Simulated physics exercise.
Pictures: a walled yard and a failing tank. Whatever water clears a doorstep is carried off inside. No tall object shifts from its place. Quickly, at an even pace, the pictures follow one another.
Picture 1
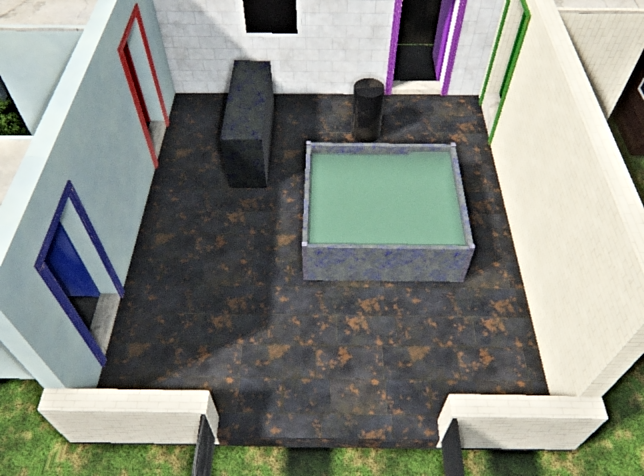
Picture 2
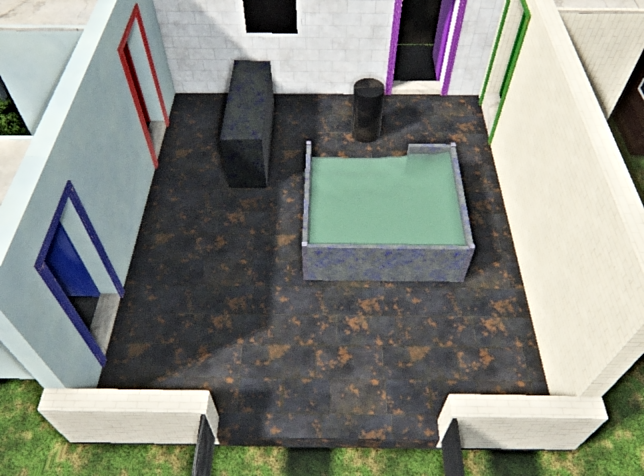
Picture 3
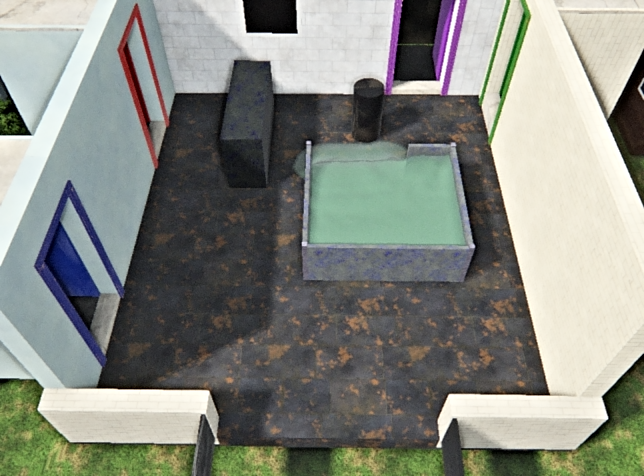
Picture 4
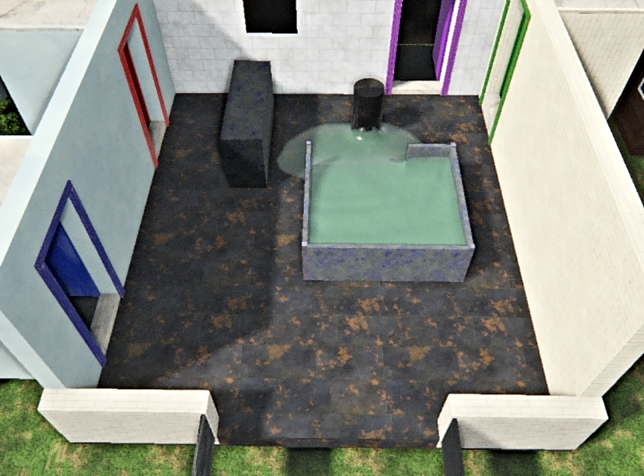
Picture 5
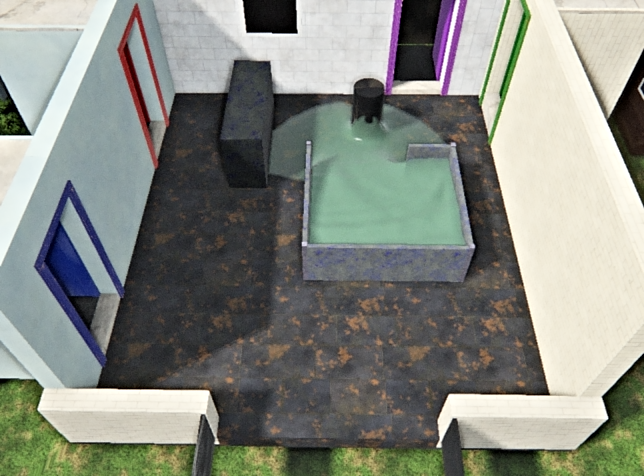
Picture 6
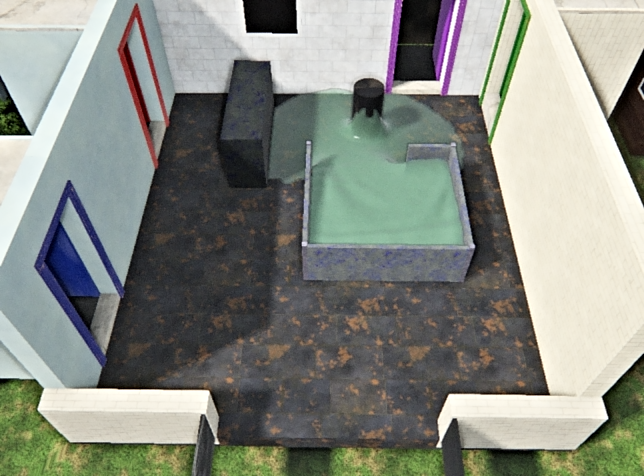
At the start, still green water fills an open tank in a walled yard, near a dark block and a dark cylinder. Then part of the tank's far side opens and water pours out through the gap, spreading across the dark floor around the cylinder and reaching the block.
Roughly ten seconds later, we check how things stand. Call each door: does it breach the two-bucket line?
Calls: The green door does not breach it; the red door does not breach it; the blue door does not breach it; the purple door breaches it.
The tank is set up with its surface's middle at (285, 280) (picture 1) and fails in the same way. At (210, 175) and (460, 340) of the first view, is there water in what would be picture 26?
In that order: Submerged and untouched.
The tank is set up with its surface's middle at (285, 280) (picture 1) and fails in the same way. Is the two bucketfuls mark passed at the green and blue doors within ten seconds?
The green door falls short and the blue door falls short.
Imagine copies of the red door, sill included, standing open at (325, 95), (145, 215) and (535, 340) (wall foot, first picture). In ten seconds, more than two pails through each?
Well, the first breaks the limit, the next remains within bounds, and the last remains within bounds.
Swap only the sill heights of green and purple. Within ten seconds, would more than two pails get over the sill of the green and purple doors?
Note: Green is swamped, purple stays safe.
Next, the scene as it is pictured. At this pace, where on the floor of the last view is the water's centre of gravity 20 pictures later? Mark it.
Around pixel (354, 162) of the last picture.
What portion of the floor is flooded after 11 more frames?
It should be close to 30 %.
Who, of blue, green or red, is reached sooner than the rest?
That would be the green door.
A moment on, water covers 25 % of the floor; the green door wet at the sill, nothing in, the red door not reached, the blue door not reached, the purple door over two buckets in.
Next, water covers 30 % of the floor; the green door wet at the sill, nothing in, the red door wet at the sill, nothing in, the blue door not reached, the purple door over two buckets in.
Then, water covers 55 % of the floor; the green door wet at the sill, nothing in, the red door wet at the sill, nothing in, the blue door not reached, the purple door over two buckets in.
Later, water covers 90 % of the floor; the green door wet at the sill, nothing in, the red door wet at the sill, nothing in, the blue door wet at the sill, nothing in, the purple door far over two buckets in.
In the end, water covers 95 % of the floor; the green door wet at the sill, nothing in, the red door wet at the sill, nothing in, the blue door wet at the sill, nothing in, the purple door far over two buckets in.
